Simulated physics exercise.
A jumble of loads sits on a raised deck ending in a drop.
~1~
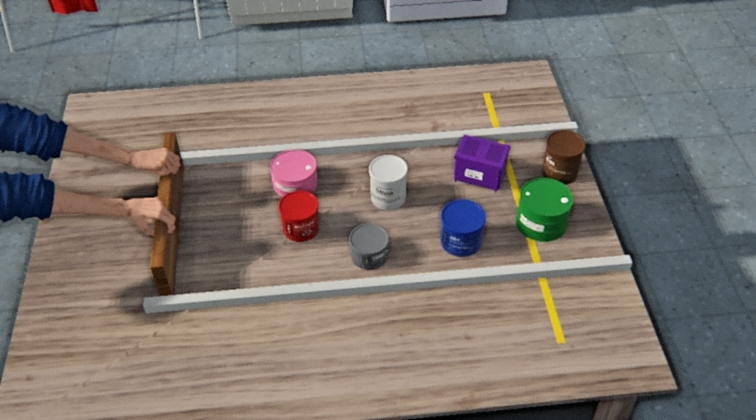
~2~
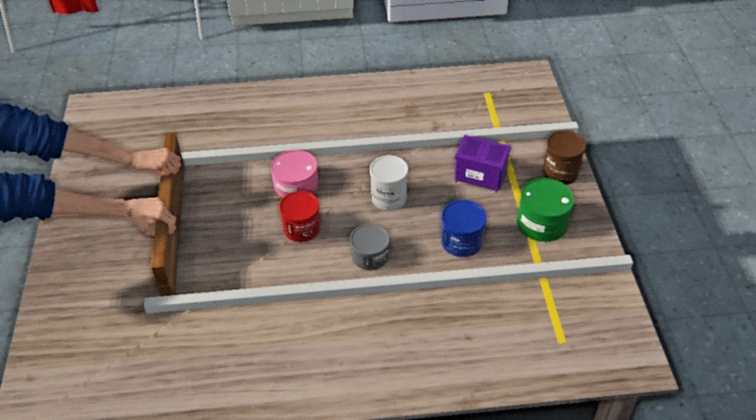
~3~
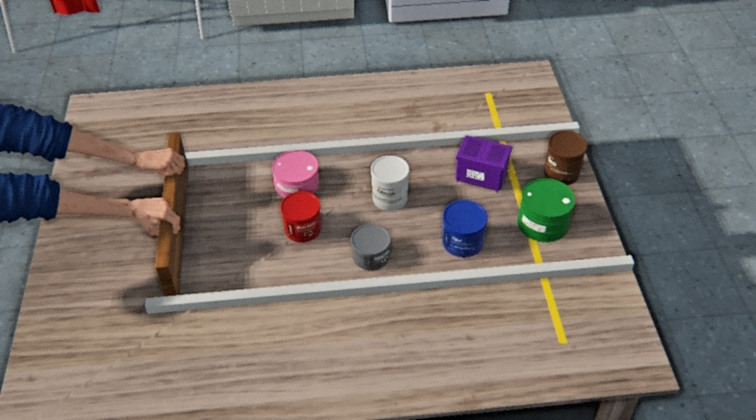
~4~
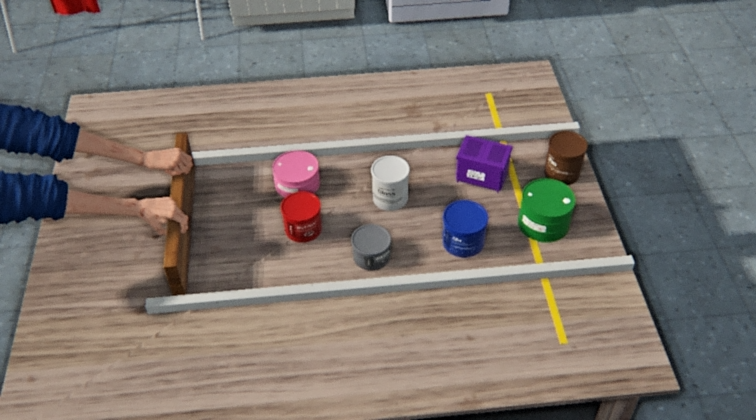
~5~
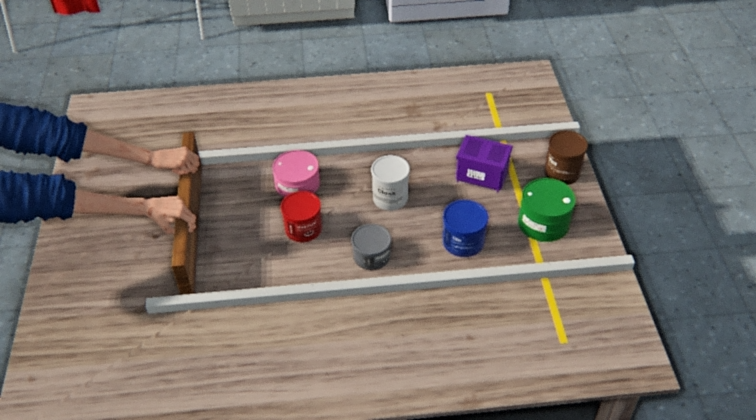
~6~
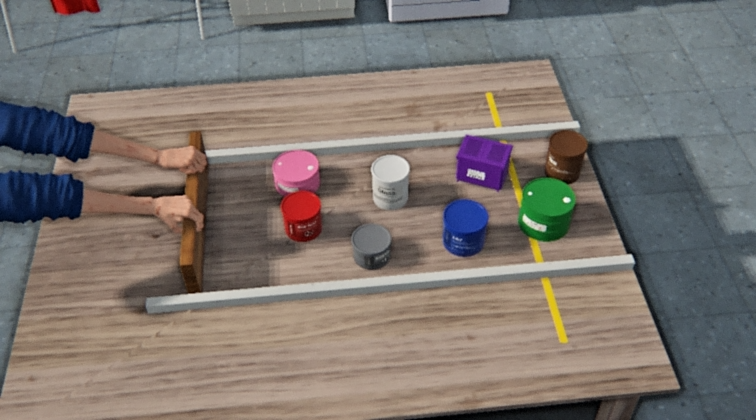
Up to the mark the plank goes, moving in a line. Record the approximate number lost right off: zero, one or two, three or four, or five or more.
Number lost: One or two.
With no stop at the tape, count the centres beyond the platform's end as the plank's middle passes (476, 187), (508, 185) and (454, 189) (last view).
The numbers past the end are 0, 0 and 0.
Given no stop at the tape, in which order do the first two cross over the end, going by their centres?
Green canister, brown pail.
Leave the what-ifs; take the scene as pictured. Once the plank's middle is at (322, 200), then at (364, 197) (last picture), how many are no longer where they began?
Well, it's 2 at the first one and 4 at the second.
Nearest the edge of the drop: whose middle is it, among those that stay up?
Foremost: The brown pail.
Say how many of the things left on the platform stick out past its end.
The overhang total is 1.
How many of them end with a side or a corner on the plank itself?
Count recorded: 4.
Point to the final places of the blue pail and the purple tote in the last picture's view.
In the last picture the blue pail sits around (586, 216) and the purple tote around (571, 168).
Soon after, none off yet; brown pail at rest near (565, 158); green canister at rest near (546, 210); purple tote at rest near (483, 163).
After that, none off yet; brown pail at rest near (565, 158); green canister displaced a little near (567, 202); purple tote displaced about its own width near (521, 167).
In the end, the number that fall off is one or two; gone, green canister.
